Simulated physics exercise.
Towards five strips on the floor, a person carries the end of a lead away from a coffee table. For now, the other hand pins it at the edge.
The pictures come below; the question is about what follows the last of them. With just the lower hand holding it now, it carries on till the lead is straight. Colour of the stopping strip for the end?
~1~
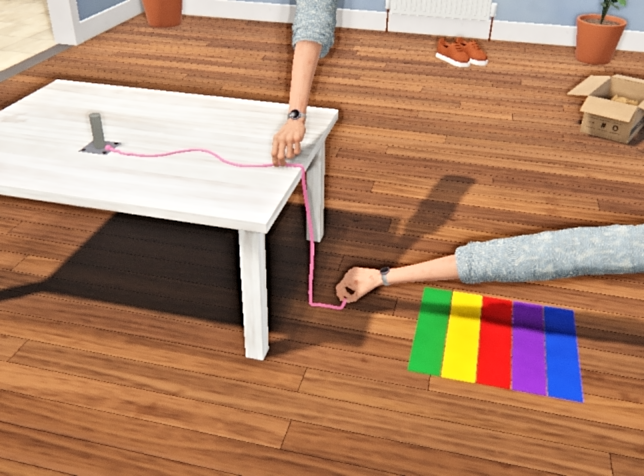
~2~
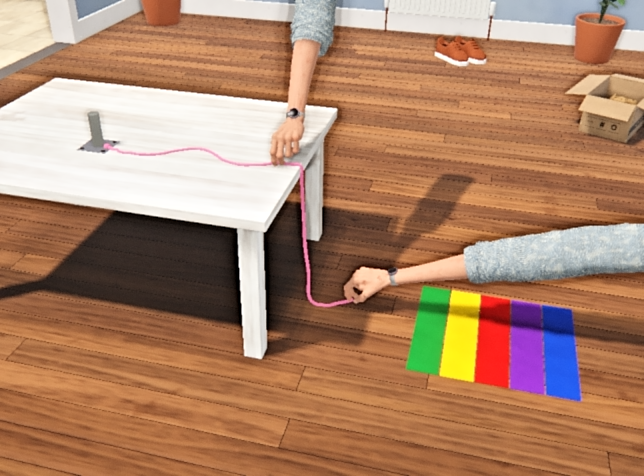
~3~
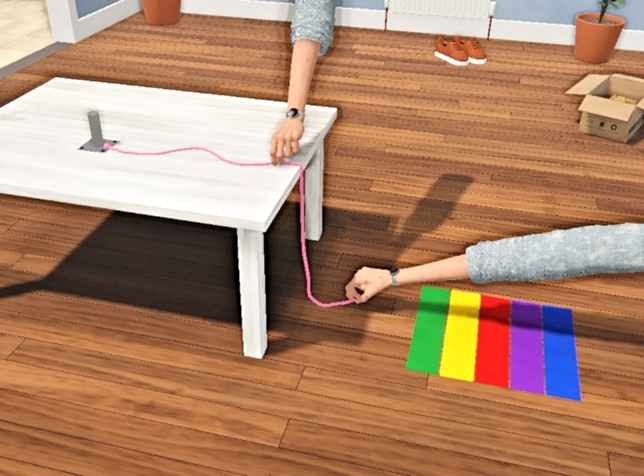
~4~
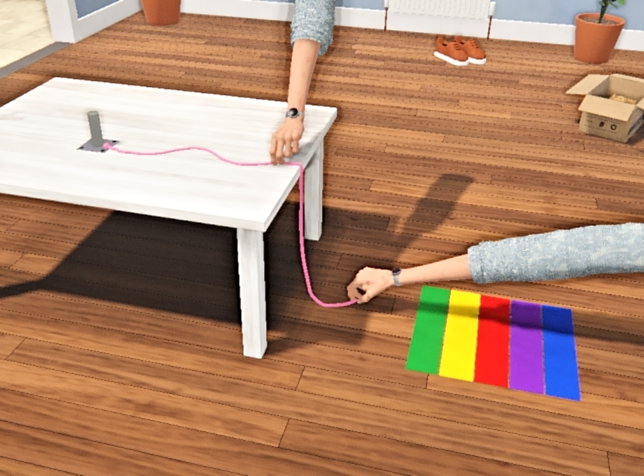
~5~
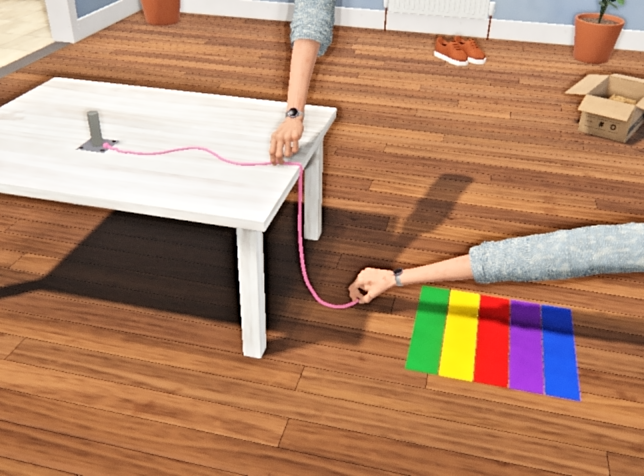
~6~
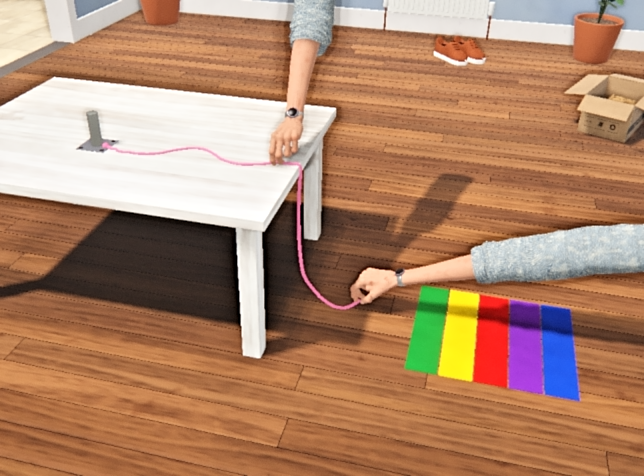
Yellow.
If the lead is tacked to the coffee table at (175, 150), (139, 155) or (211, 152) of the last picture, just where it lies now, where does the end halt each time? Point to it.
Try 1: (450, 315); try 2: (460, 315); try 3: (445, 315).
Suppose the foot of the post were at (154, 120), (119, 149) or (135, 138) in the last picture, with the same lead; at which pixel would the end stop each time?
Places per try: (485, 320); (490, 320); (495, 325).
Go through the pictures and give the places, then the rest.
In the first frame, end (345, 299); green (426, 356); yellow (460, 362); red (494, 368); purple (529, 374); blue (564, 380).
In the second frame, end (353, 299); lead through (126, 153) (195, 149) (244, 165) (302, 178) (304, 236) (308, 293).
In the third frame, end (355, 300).
In the fourth frame, end (356, 300); lead through (125, 153) (195, 148) (244, 165) (301, 177) (301, 235) (310, 292).
In the fifth frame, end (358, 300).
In the sixth frame, end (359, 300); lead through (124, 152) (194, 148) (243, 165) (300, 177) (299, 235) (314, 290).
A little later, end near (402, 307); short of the strips.
Next, end near (439, 314); over green.
When it is tight, end near (463, 317); over yellow. It halts on the yellow strip.
